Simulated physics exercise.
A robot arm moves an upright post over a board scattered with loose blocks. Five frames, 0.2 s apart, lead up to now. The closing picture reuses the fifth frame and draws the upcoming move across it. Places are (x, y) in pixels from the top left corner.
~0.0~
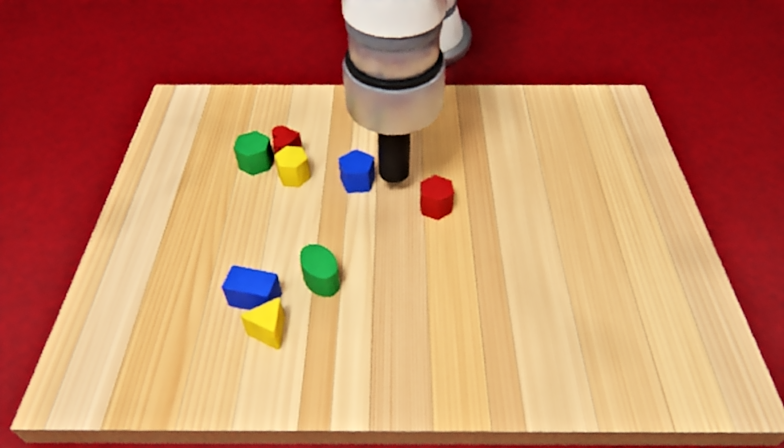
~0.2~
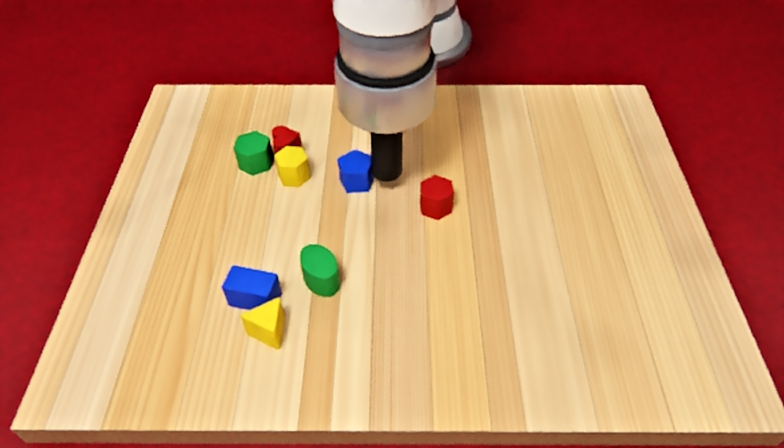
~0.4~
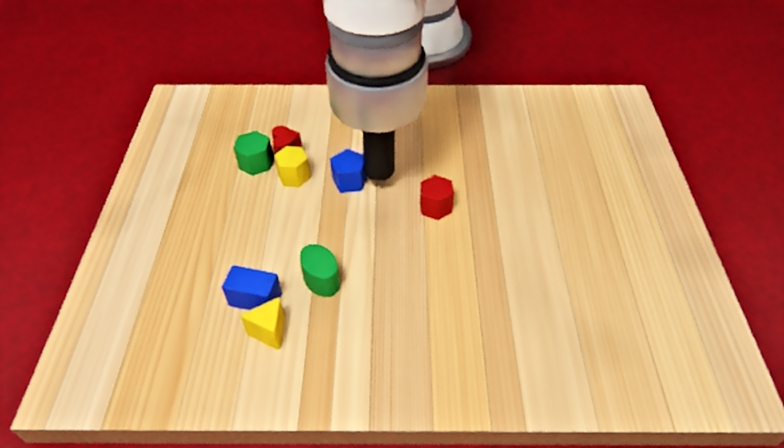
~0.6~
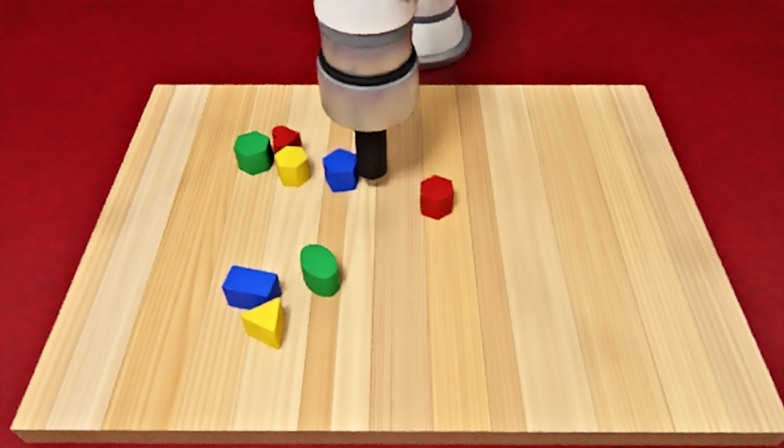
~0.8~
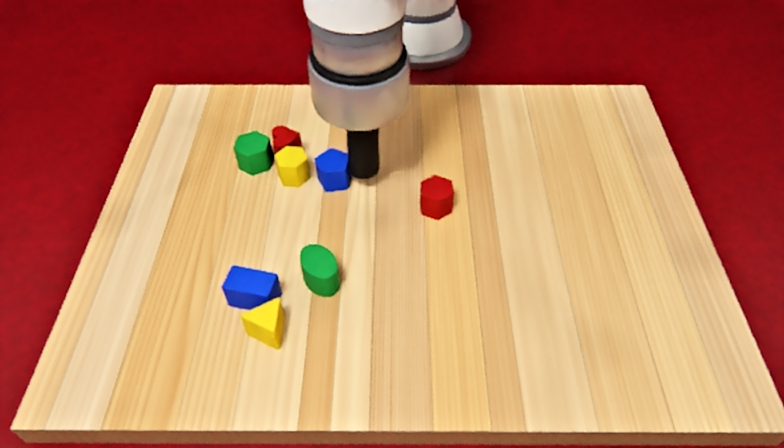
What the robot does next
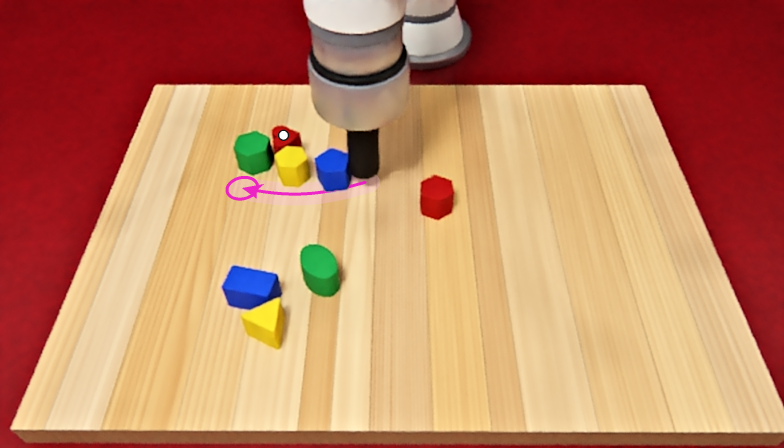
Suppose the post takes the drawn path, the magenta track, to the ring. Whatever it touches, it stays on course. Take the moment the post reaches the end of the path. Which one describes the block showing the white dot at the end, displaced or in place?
My prediction: It remains in place.
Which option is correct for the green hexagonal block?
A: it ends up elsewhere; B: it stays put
Option A.
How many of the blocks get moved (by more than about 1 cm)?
It displaces three or more.
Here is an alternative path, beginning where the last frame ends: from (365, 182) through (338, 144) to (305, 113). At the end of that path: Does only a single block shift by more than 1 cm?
I expect so.
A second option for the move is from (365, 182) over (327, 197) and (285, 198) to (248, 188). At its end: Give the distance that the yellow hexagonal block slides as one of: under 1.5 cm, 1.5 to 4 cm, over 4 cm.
Displaced more than 4 cm.
The drawn path runs from (365, 182) over (325, 192) and (282, 194) to (242, 188); the dot is on the red heart-shaped block.
On the path given first. One third of the way, post (323, 178); green hexagonal block (241, 141), turned 20° clockwise; yellow hexagonal block (264, 155), turned 20° anticlockwise; blue pentagonal block (293, 161), turned 35° clockwise.
Two thirds of the way, post (278, 180); green hexagonal block (218, 132), turned 70° clockwise; yellow hexagonal block (226, 152), turned 15° anticlockwise; blue pentagonal block (252, 160), turned 45° clockwise.
At the end, post (239, 175); green hexagonal block (204, 124), turned 140° clockwise; red heart-shaped block not moved; yellow hexagonal block (188, 146), turned 15° anticlockwise; blue pentagonal block (213, 154), turned 50° clockwise.
